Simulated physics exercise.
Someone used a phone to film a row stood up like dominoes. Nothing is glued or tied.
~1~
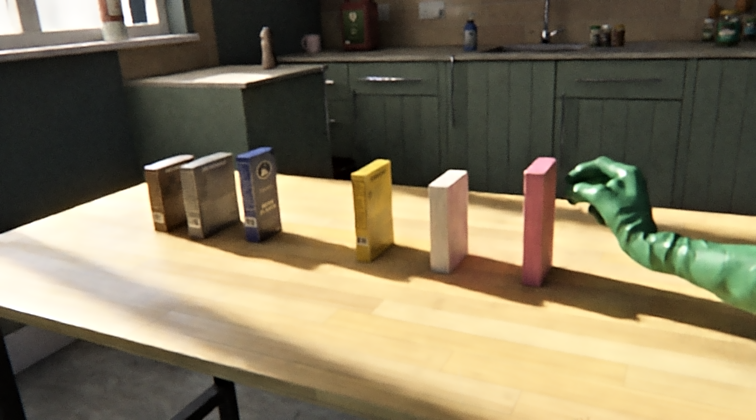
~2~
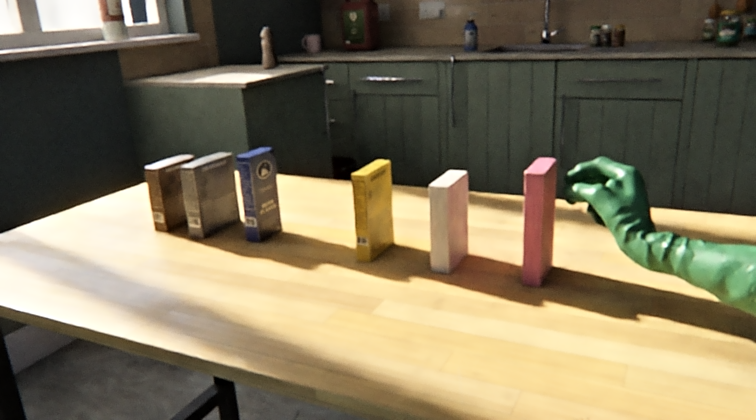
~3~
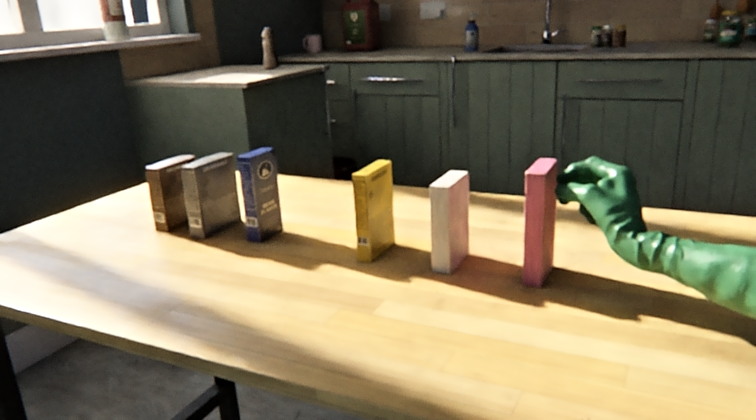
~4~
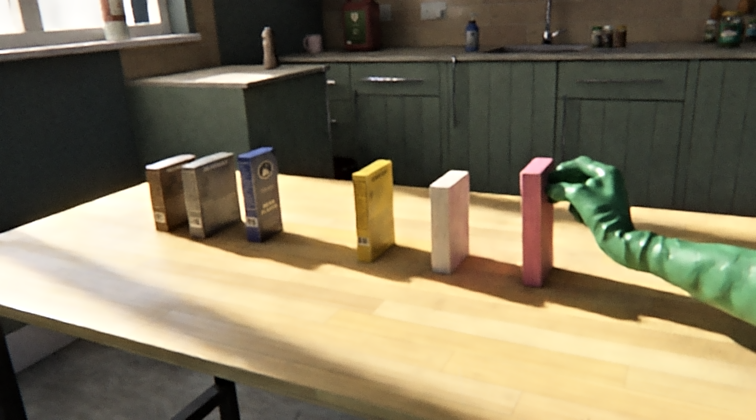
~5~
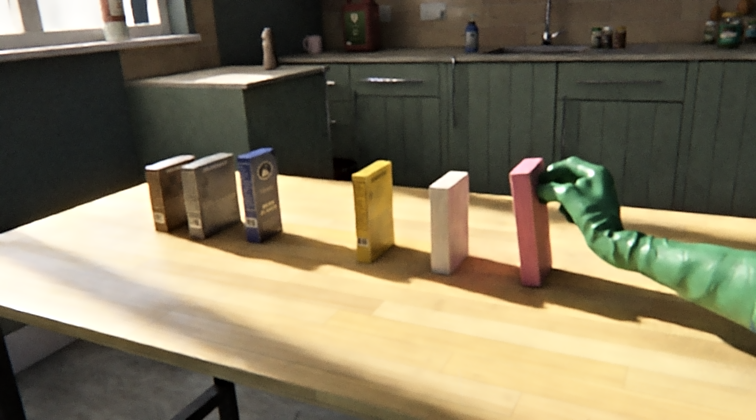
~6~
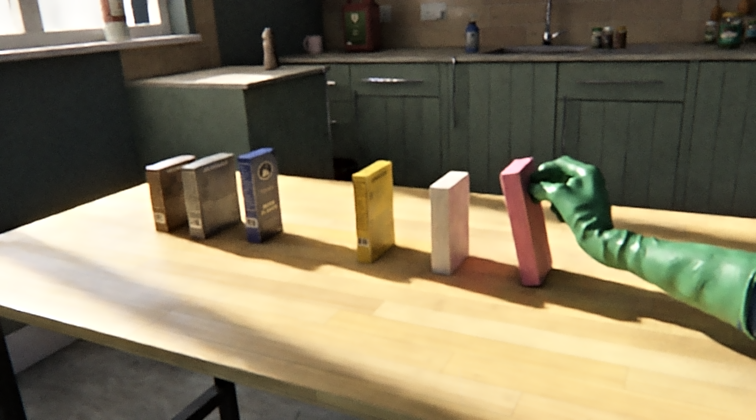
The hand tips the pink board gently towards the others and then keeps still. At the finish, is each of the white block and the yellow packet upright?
White block: No; yellow packet: No.
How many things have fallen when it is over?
3.
Then, 0.40 s on from there, pink board 77° over; white block turned 72° from how it was put near (405, 237); yellow packet turned 28° from how it was put near (350, 211).
Then, 0.50 s on from there, pink board 79° over; yellow packet turned 70° from how it was put near (296, 221); white block on its side near (400, 247); blue packet shifted a little.
In the end, toppled on the table, yellow packet and white block; moved from the start, blue packet; grey packet unmoved. At the end, from the last picture's camera, white block near (399, 247), yellow packet near (291, 233).
